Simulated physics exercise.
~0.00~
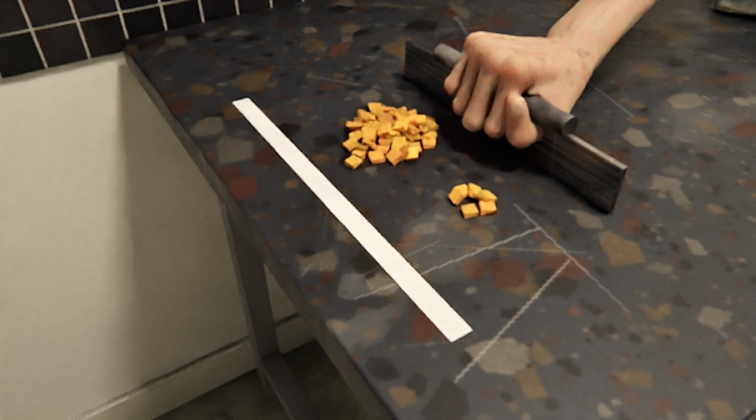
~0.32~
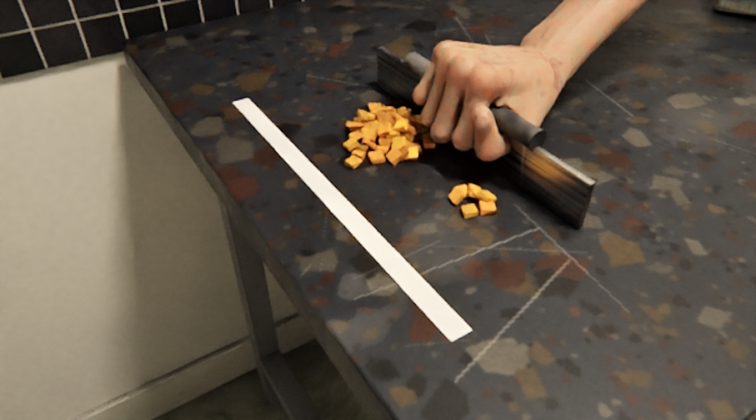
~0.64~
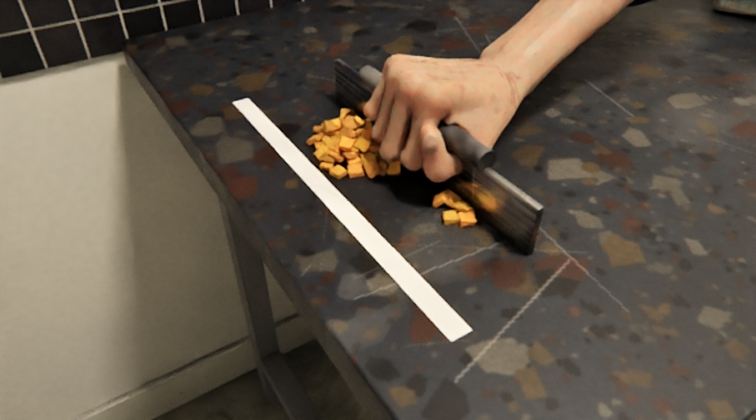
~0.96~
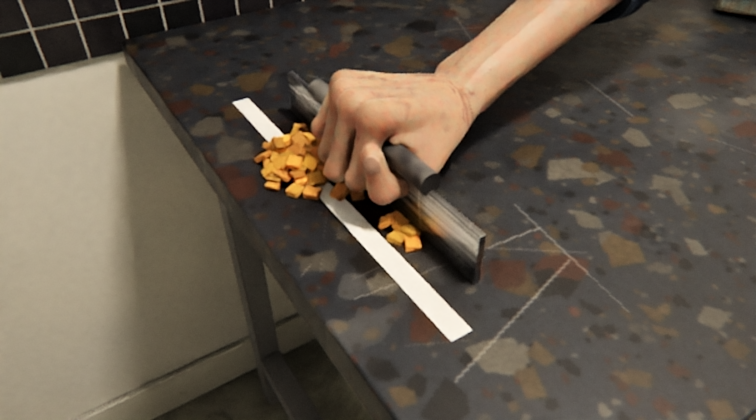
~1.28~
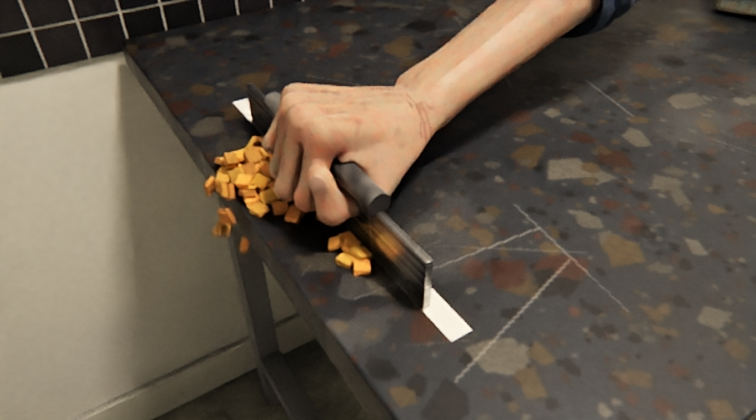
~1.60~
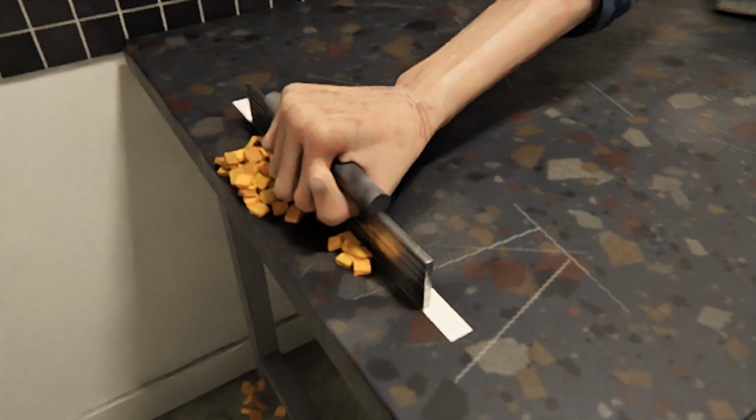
In this clip, a hand slides a dark scraper leftward across a speckled table, pushing two heaps of small orange pieces past a strip of white tape, and stops over the tape as some of the larger back heap falls to the floor while the smaller front heap stays on top.
